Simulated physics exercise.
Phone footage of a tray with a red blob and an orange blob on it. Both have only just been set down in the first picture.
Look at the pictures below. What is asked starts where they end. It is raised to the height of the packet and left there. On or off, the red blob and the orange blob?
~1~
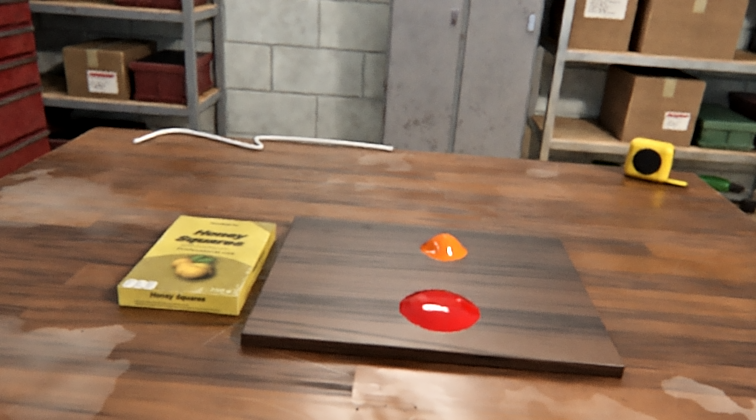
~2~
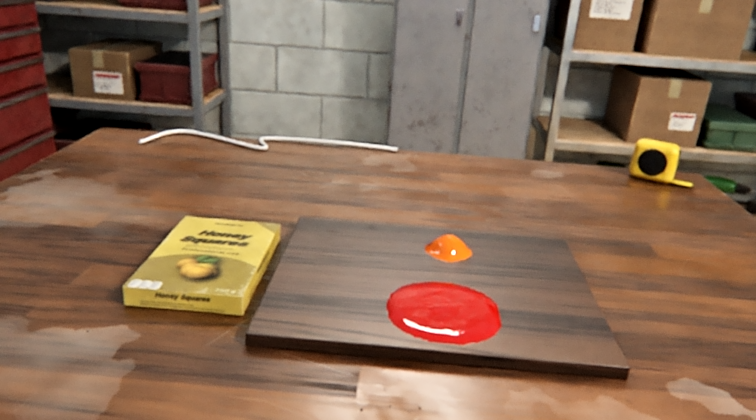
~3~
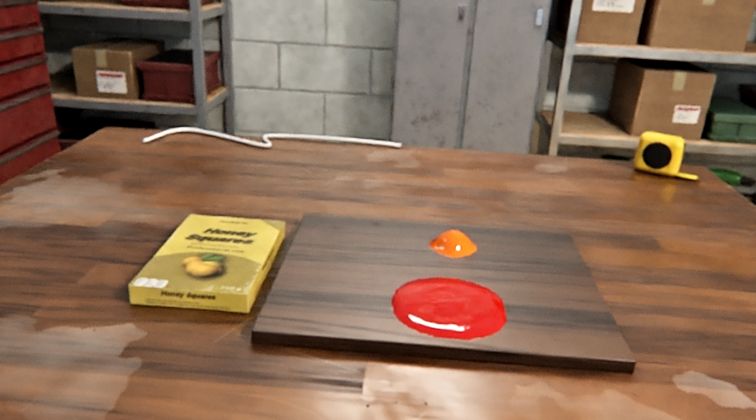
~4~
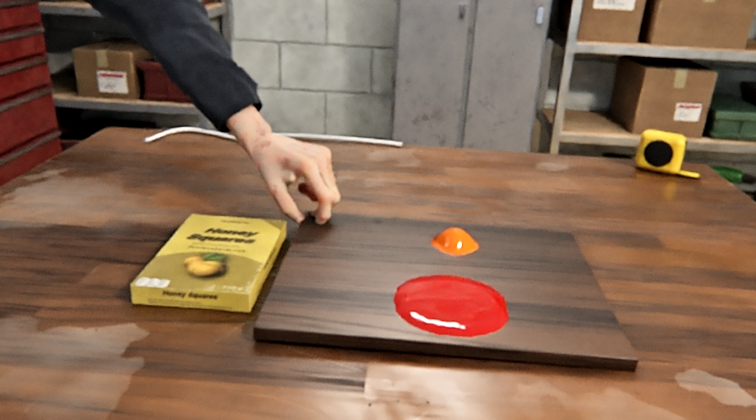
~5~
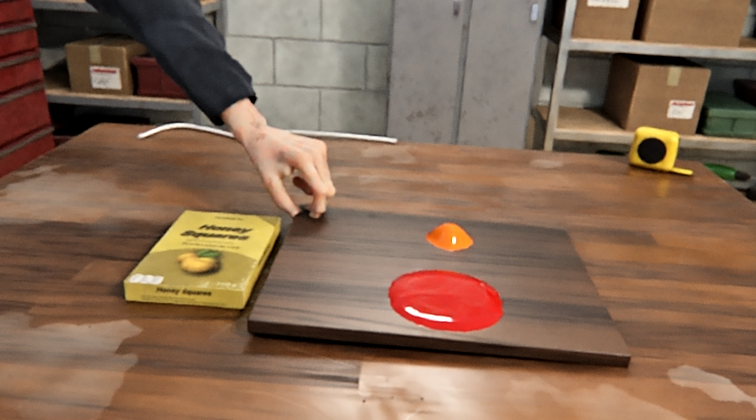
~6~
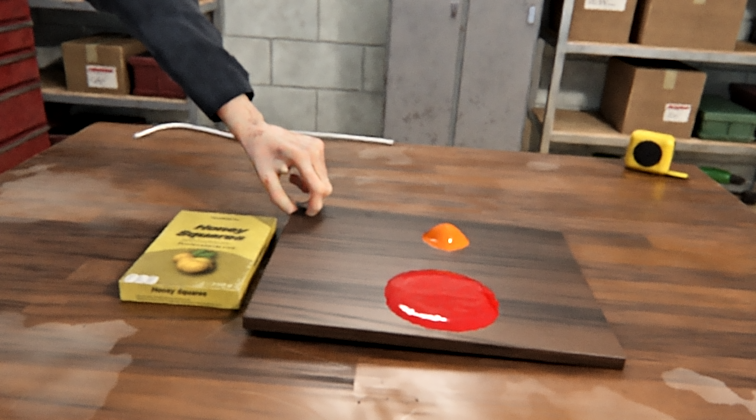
Result: Watch the red blob cling on just fine, watch the orange blob cling on just fine.
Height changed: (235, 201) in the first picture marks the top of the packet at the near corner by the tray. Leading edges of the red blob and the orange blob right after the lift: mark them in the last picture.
Leading edges, in order: (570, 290); (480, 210).
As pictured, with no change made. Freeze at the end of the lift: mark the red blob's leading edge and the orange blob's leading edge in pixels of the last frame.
In the last picture the first one is at (493, 298) and the second at (464, 236).
Shortly, slope about 4°; the red blob has not moved; the orange blob has not moved.
Then, the red blob has not moved; the orange blob has not moved.
At the finish, slope about 4°; the red blob has not moved; the orange blob has not moved.
